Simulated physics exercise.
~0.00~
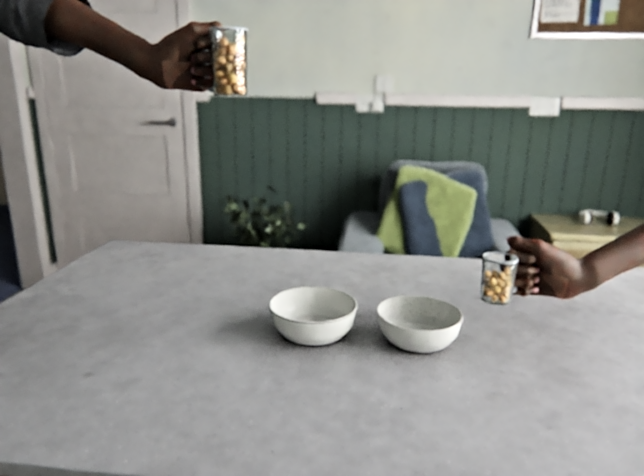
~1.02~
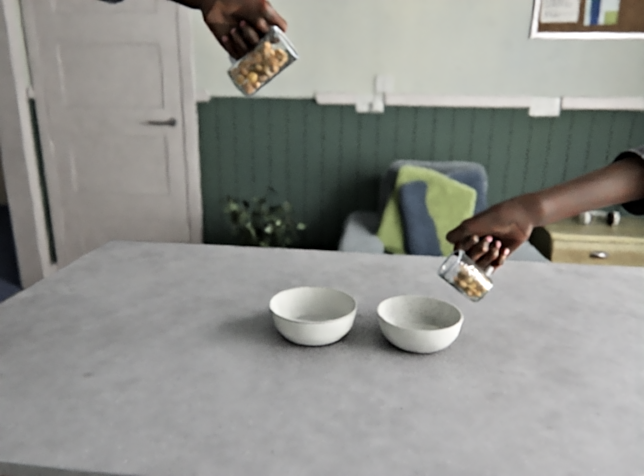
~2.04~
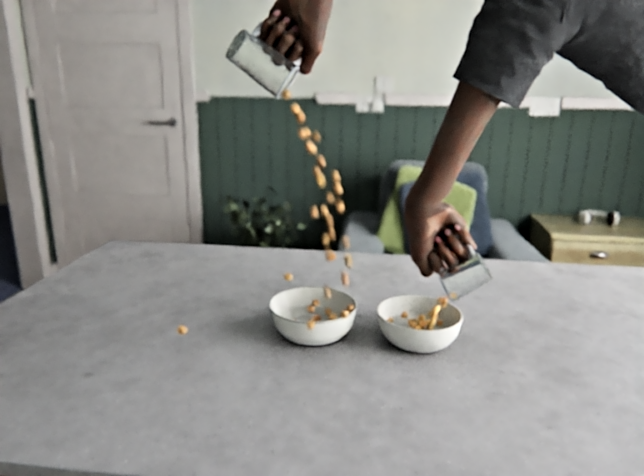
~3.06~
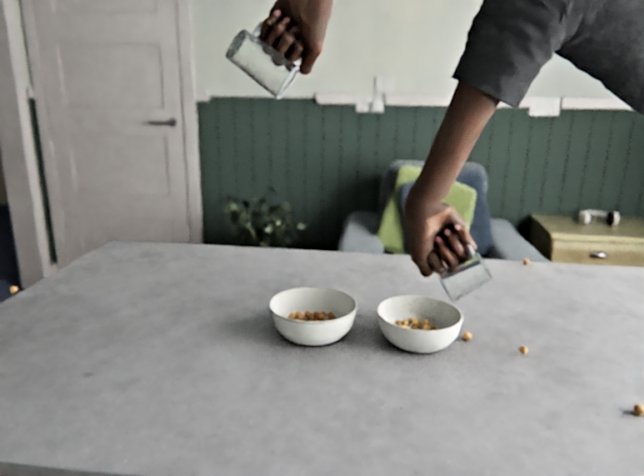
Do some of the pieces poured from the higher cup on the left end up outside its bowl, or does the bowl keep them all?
Some of them end up outside the left bowl, scattered on the table, though most land in it. The right bowl keeps everything from the lower cup.
